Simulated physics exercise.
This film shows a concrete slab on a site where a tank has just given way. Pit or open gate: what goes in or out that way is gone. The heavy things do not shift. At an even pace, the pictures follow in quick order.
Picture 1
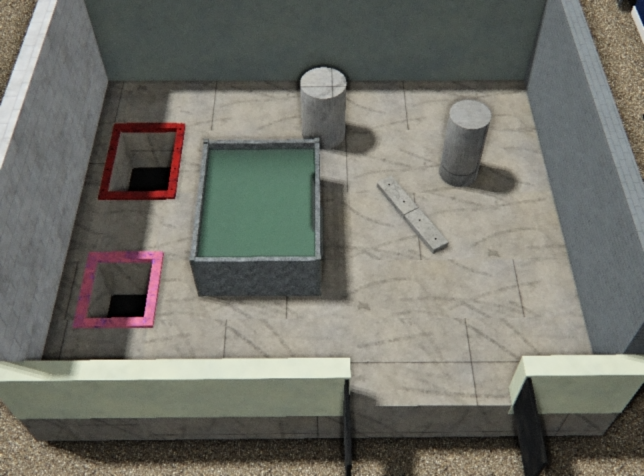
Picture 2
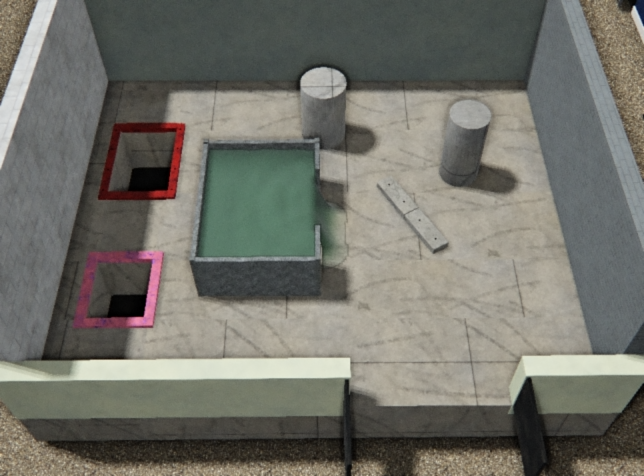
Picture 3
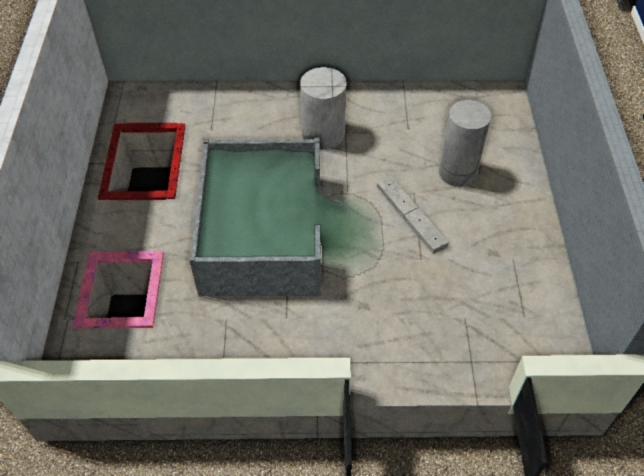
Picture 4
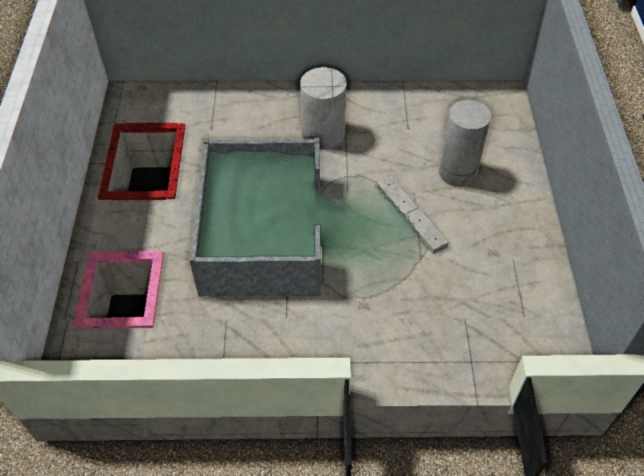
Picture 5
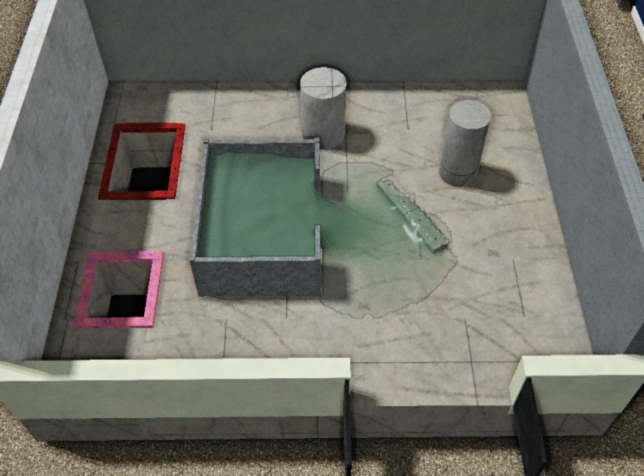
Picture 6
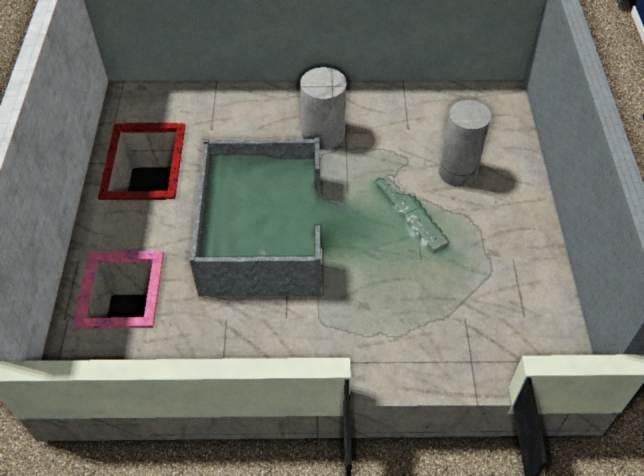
The clip shows a walled concrete slab where green water pours from a gap in the right side of a rectangular tank, spreading rightward across the floor and washing over a flat plank-like piece lying near two columns.
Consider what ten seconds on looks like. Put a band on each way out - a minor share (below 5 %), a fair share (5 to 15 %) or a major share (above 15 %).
Result: The gate will receive a cut exceeding fifteen per cent; the red pit will receive a cut falling short of five per cent; the pink pit will receive a cut falling short of five per cent.
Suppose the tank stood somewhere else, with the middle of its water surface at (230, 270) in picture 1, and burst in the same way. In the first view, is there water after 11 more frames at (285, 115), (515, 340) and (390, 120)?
Spot 1 unwetted, spot 2 wetted, spot 3 unwetted.
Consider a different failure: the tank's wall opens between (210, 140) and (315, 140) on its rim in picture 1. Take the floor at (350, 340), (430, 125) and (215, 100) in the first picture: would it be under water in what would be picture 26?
Going point by point: Left unwetted, waterlogged, waterlogged.
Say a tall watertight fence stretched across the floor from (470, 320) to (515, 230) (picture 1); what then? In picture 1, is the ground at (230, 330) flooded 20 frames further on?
Untouched.
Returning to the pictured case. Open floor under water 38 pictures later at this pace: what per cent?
Close to 70 %.
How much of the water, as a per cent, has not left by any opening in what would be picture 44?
Roughly 88 parts in a hundred.
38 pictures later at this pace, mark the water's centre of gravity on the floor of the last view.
I would point to (408, 220).
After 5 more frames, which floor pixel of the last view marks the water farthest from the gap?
The farthest point of the front sits at (592, 358).
A moment on, water covers 35 % of the floor; the gate 0 %, the red pit 0 %, the pink pit 0 %.
Next, water covers 45 % of the floor; the gate 1 %, the red pit 0 %, the pink pit 0 %.
Then, water covers 50 % of the floor; the gate 3 %, the red pit 0 %, the pink pit 0 %.
Later, water covers 70 % of the floor; the gate 11 %, the red pit 0 %, the pink pit 0 %.
In the end, water covers 80 % of the floor; the gate 23 %, the red pit 0 %, the pink pit 0 %.
